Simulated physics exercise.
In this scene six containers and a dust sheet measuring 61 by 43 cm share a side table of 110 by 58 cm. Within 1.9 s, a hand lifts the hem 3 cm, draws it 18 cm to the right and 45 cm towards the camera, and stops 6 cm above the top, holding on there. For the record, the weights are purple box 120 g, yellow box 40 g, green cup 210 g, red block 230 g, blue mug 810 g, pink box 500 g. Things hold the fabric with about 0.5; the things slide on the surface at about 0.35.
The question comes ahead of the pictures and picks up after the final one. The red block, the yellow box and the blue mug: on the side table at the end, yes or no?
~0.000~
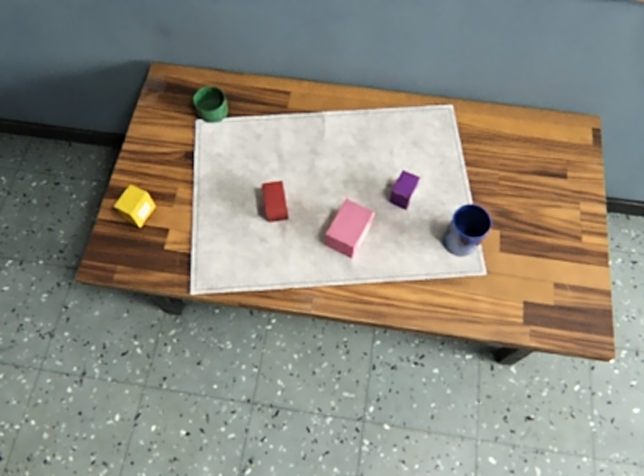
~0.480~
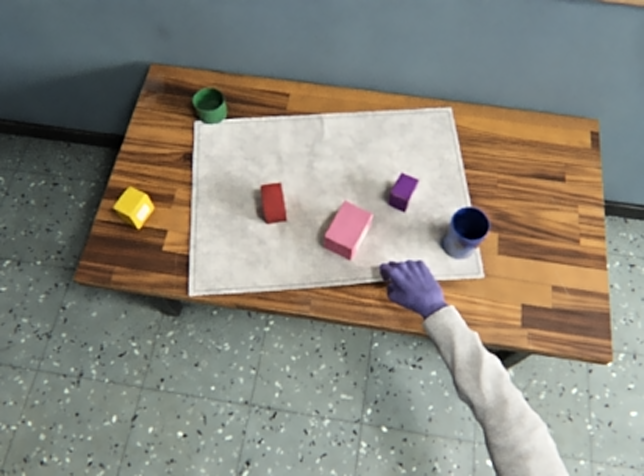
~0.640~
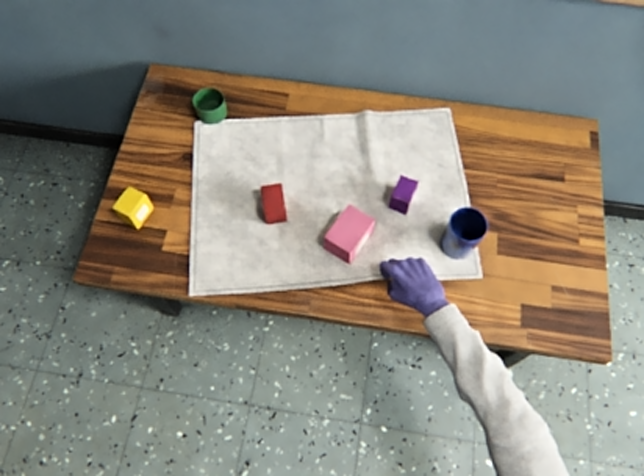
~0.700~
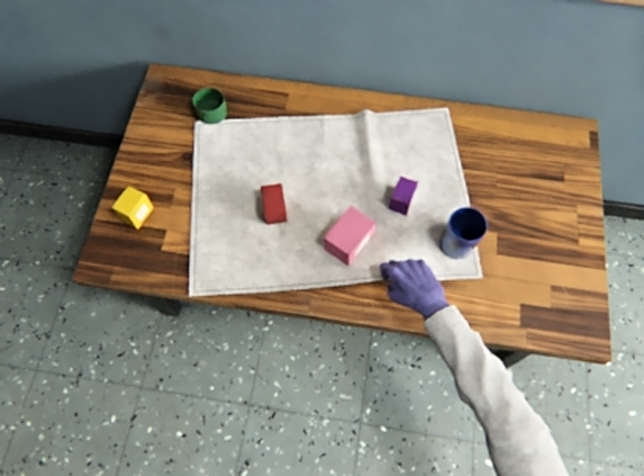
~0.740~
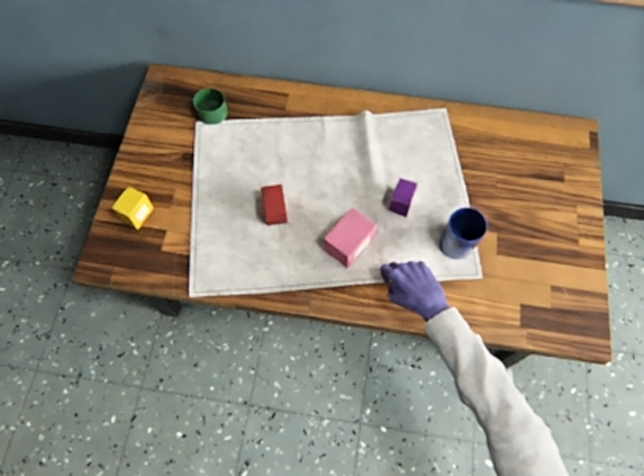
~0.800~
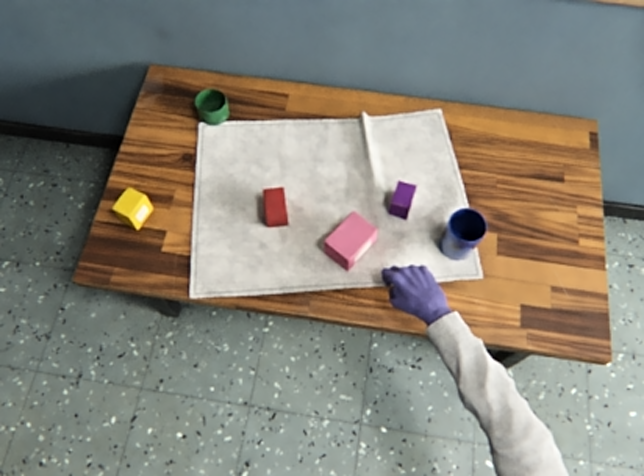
Red block: No. Yellow box: Yes. Blue mug: No.
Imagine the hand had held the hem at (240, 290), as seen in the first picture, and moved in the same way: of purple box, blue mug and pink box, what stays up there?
At the end, the purple box ends up off the top, the blue mug ends up off the top, and the pink box ends up off the top.
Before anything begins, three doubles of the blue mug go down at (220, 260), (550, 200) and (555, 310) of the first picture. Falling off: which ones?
Log, listed order - lost / kept / kept.
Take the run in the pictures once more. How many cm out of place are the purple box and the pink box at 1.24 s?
The purple box is 10 cm out, the pink box 15 cm.
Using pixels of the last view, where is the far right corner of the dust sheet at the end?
(418, 306).
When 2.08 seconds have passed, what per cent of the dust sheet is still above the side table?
Share within the edges: Approx. 15 %.
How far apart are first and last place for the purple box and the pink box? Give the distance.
Both leave: The purple box ends up over the edge, while the pink box ends up off the top.
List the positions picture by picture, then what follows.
In the first frame, red block (274, 195); yellow box (130, 199); blue mug (472, 221); dust sheet corners (191, 294) (452, 105) (486, 274).
In the second frame, dust sheet corners (189, 295) (451, 108); grip (388, 281).
In the third frame, purple box (405, 188); pink box (350, 228); dust sheet corners (190, 296) (449, 109); grip (388, 279).
In the fourth frame, dust sheet corners (190, 296) (447, 109); grip (388, 280).
In the fifth frame, dust sheet corners (190, 296) (445, 109); grip (388, 282).
In the sixth frame, red block (275, 201); yellow box (128, 201); blue mug (468, 225); dust sheet corners (190, 298) (440, 110) (482, 278); grip (390, 286).
At 1.2 s, 90 % of the dust sheet is still over the top; red block 12 cm off its start, blue mug 10 cm off its start, pink box 14 cm off its start.
At 1.7 s, 45 % of the dust sheet is still over the top; blue mug 25 cm off its start, red block on its side, 23 cm off its start, pink box over the edge.
At 2.1 s, 15 % of the dust sheet is still over the top; red block over the edge, blue mug over the edge, pink box over the edge.
At 2.5 s, 0 % of the dust sheet is still over the top; red block over the edge, blue mug over the edge, purple box over the edge.
At 4.1 s, 0 % of the dust sheet is still over the top; red block over the edge, blue mug over the edge, yellow box 0 cm off its start at (129, 201), purple box over the edge.
